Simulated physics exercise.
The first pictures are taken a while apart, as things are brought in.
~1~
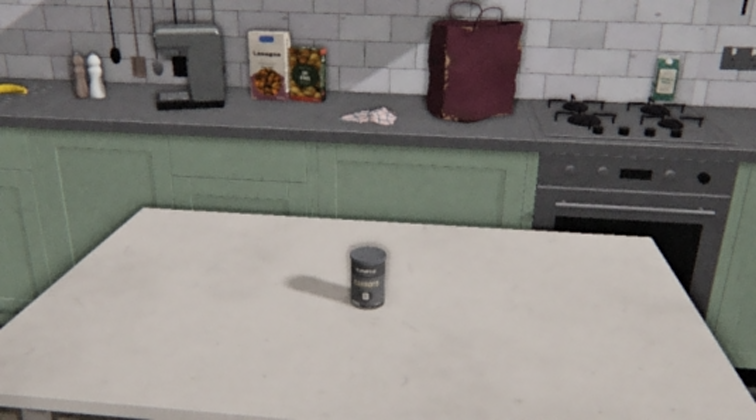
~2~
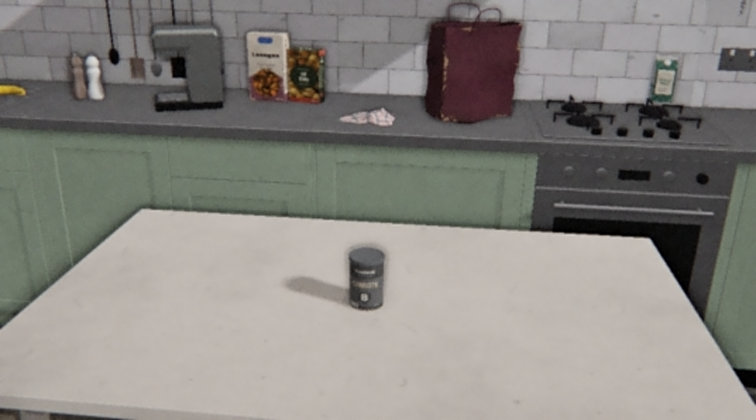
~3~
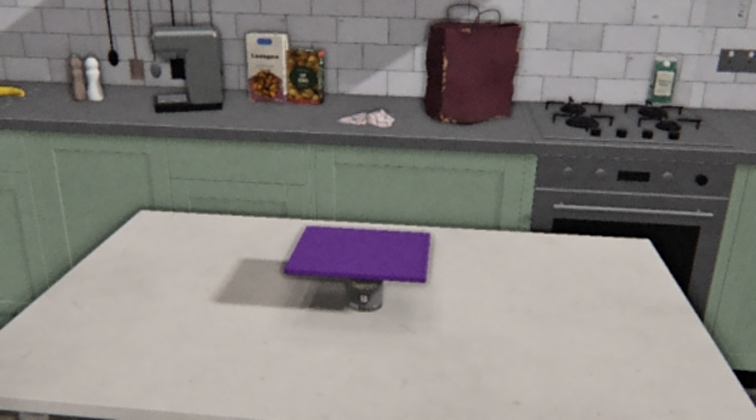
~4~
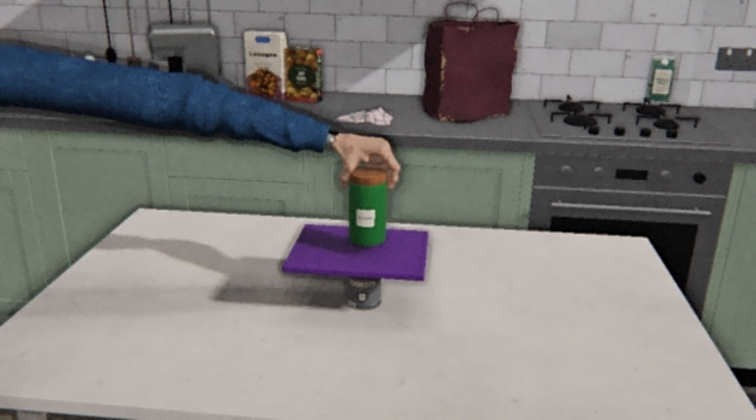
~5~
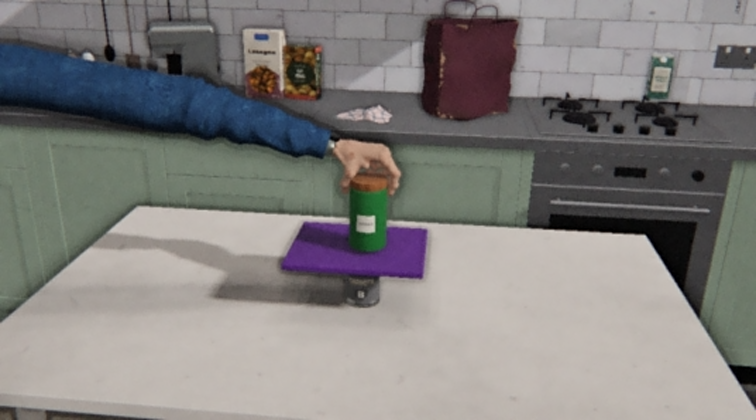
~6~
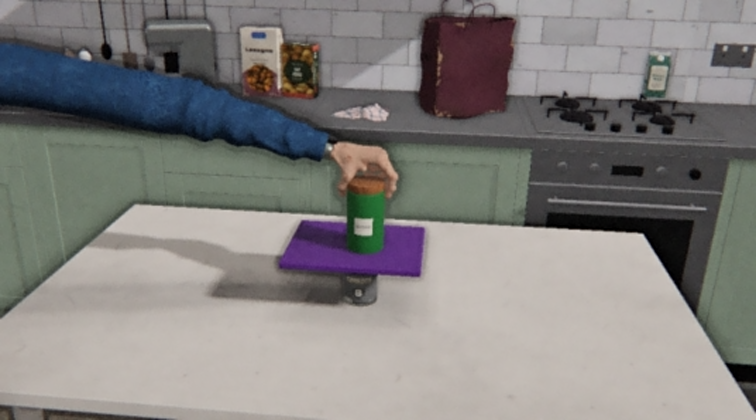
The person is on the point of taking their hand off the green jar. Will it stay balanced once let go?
In the end it turns out fine, really.
Then, 0.30 s later than the last frame, all is still.
Then, 0.70 s later than the last frame, green jar resting near (365, 215).
When it is over, all 3 as before. End places, in pixels of the last picture, green jar near (365, 215). The stack holds.
